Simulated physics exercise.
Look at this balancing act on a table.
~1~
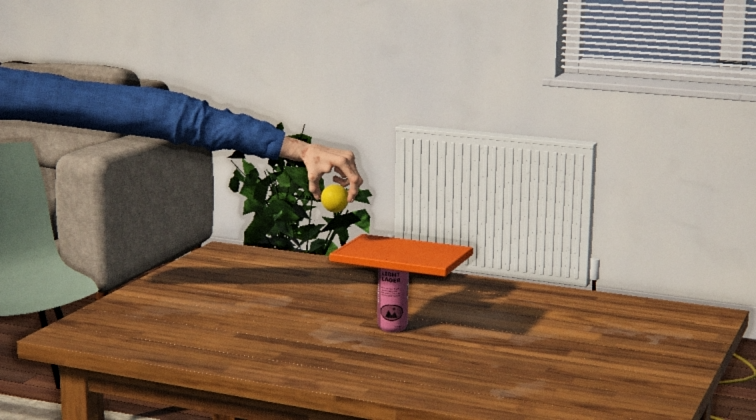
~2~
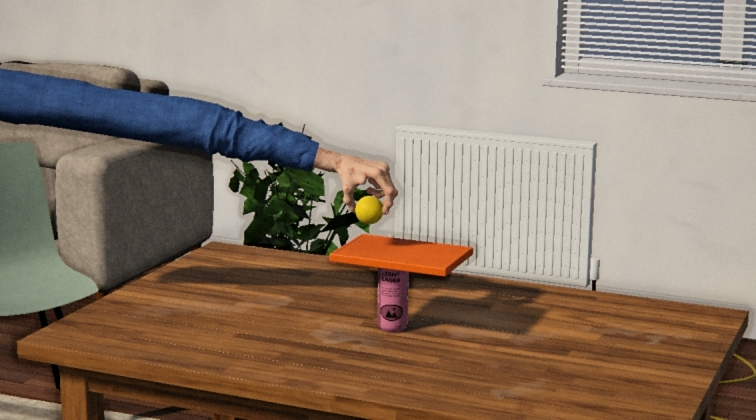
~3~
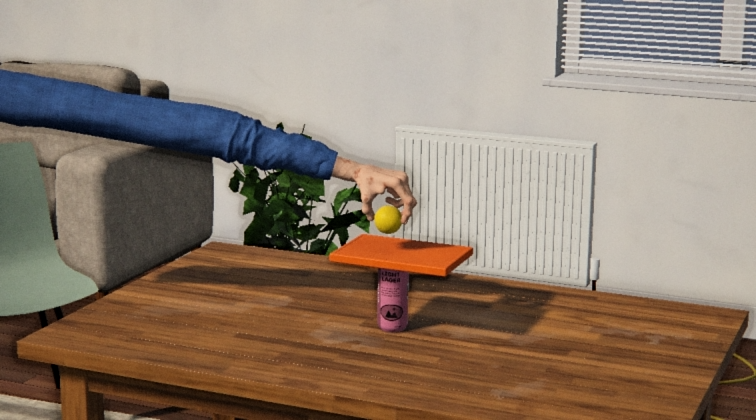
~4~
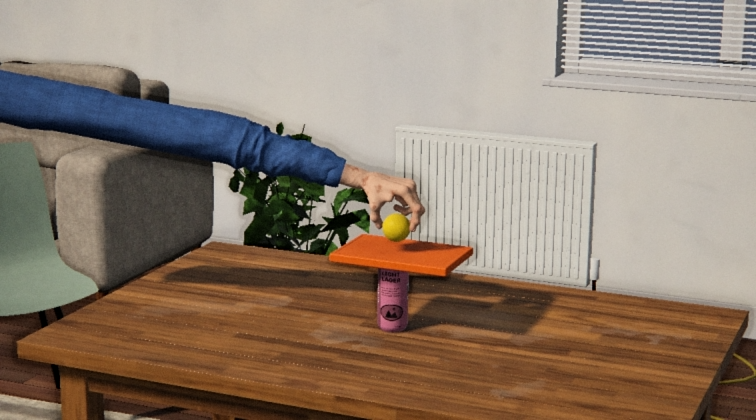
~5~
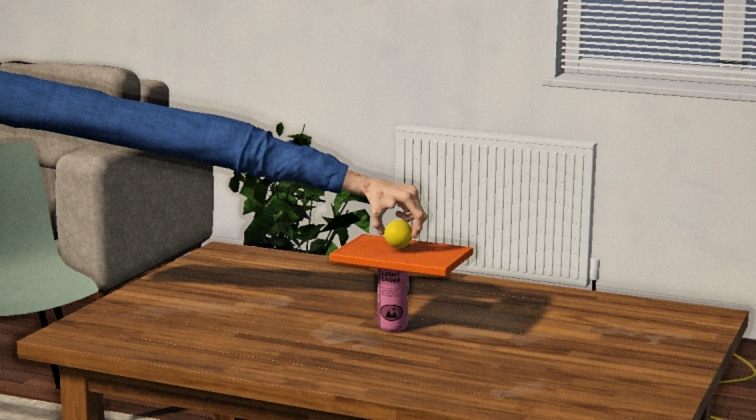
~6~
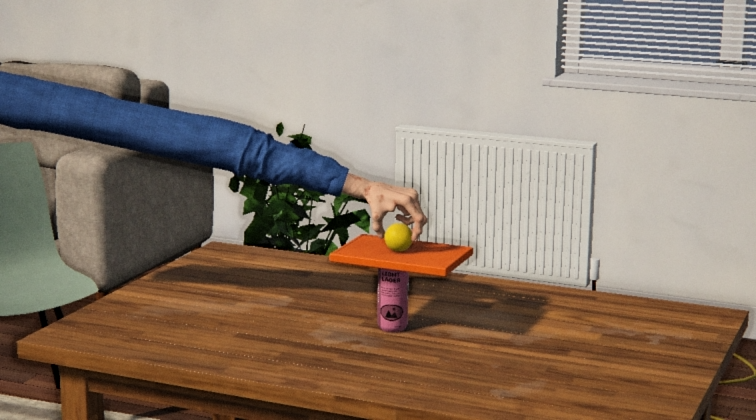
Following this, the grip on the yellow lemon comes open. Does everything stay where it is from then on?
Yes, all of it stays put.
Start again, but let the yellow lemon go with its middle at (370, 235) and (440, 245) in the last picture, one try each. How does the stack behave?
In the first case it stays up; in the second case it loses its balance.
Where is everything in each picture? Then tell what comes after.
Still above its spot; yellow lemon (335, 198); orange lid (402, 254), in the first picture.
Still above its spot; yellow lemon (370, 210); orange lid (402, 254), in the second picture.
Still above its spot; yellow lemon (388, 220); orange lid (402, 254), in the third picture.
Still above its spot; yellow lemon (397, 227); orange lid (402, 254), in the fourth picture.
Still above its spot; yellow lemon (399, 234); orange lid (402, 254), in the fifth picture.
In place under the hand; yellow lemon (399, 237); orange lid (402, 254), in the sixth picture.
Then, 0.30 s later than the last frame, all is still.
Then, 0.70 s later than the last frame, yellow lemon resting near (399, 238).
When it is over, all 3 as before. End places, in pixels of the last picture, yellow lemon near (399, 238). The stack stays up.
